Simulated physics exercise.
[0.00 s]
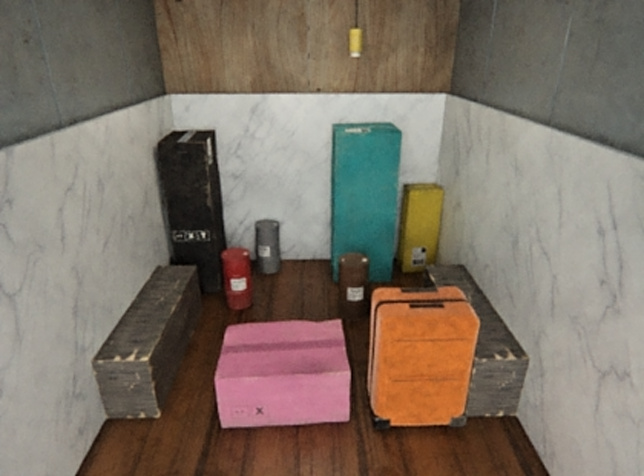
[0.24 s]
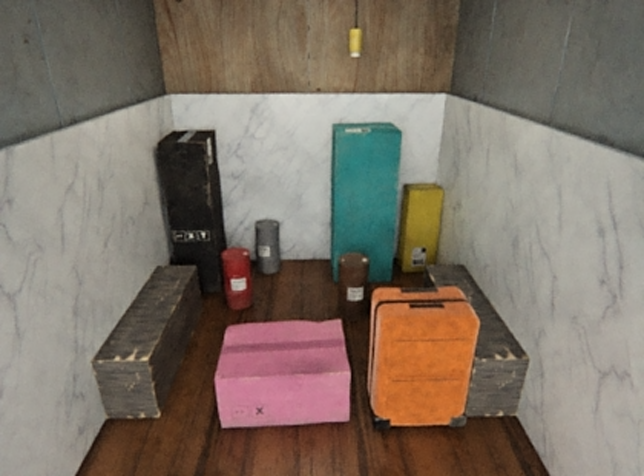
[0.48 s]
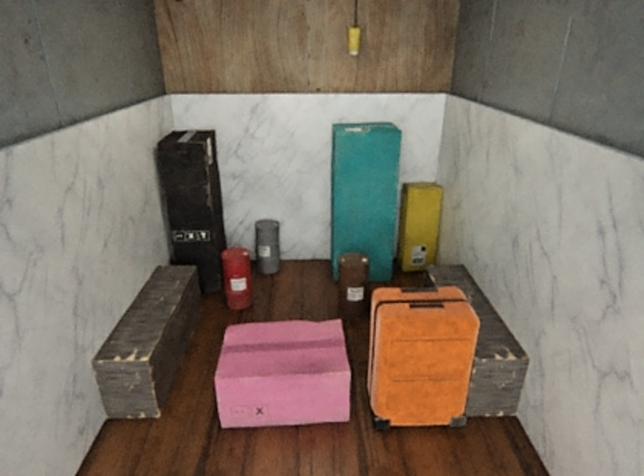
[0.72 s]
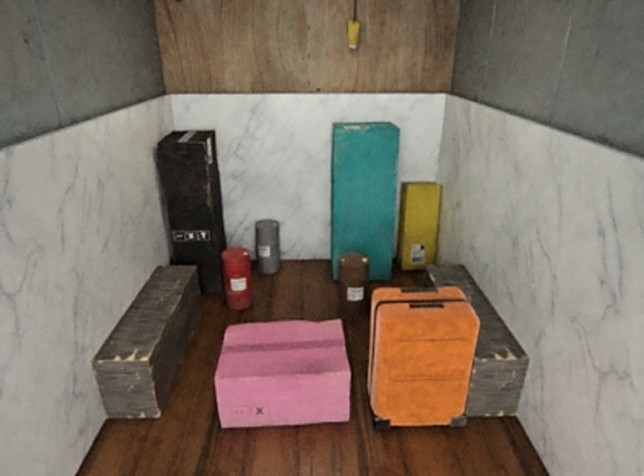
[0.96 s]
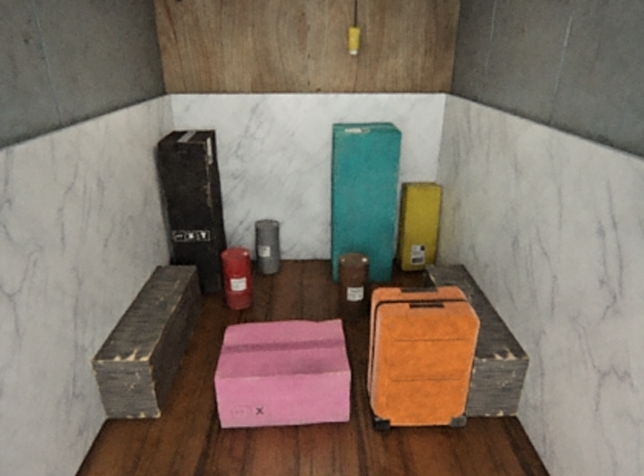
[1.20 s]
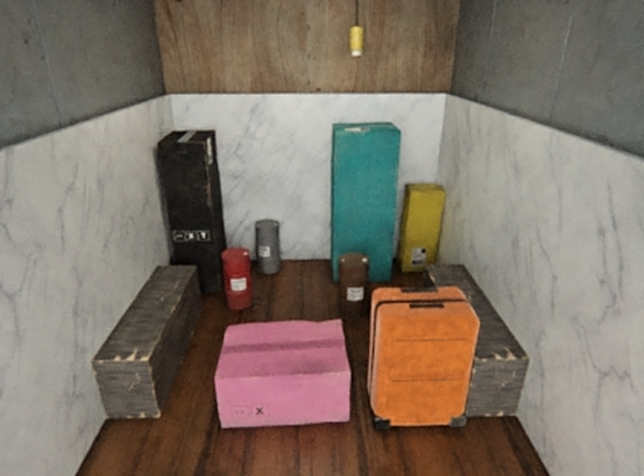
A turquoise box stands tall right of centre against the marble-patterned front wall of a van's load bay, seen from behind and slightly above. A black box, red and grey canisters and a pink box sit towards the left, with a brown canister, yellow box and orange case to the right, between grey wheel boxes. The yellow box tilts slightly and the hanging yellow fitting shifts a little, while the view stays still.
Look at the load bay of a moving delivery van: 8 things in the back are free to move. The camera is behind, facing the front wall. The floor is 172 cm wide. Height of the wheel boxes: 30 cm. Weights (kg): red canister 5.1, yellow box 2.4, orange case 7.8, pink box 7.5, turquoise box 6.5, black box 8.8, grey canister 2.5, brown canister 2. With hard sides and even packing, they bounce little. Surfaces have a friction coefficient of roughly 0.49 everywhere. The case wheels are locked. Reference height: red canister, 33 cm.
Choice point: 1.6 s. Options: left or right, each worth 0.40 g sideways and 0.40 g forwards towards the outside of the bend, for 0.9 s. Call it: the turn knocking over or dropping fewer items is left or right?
Right.
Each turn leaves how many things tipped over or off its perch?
Tally: Left 2, right 0.
Turning left. At 2.10 s, force 0.40 g forwards, 0.40 g right; yellow box moved 5 cm near (419, 226); red canister moved 3 cm near (242, 276); black box 4° off upright.
After 2.50 s, no push; red canister 14° off upright near (255, 271); yellow box moved 4 cm near (419, 226); black box 37° off upright.
After 3.70 s, no push; red canister 56° off upright near (252, 284); yellow box moved 3 cm near (420, 227); black box on its side.
In the end (5.0 s), toppled in the back, red canister and black box; the other 6 under 15 cm from the start. In the last view, red canister near (243, 305), yellow box near (420, 227).
Turning right instead, nothing is lost, 0 of 8 in all.
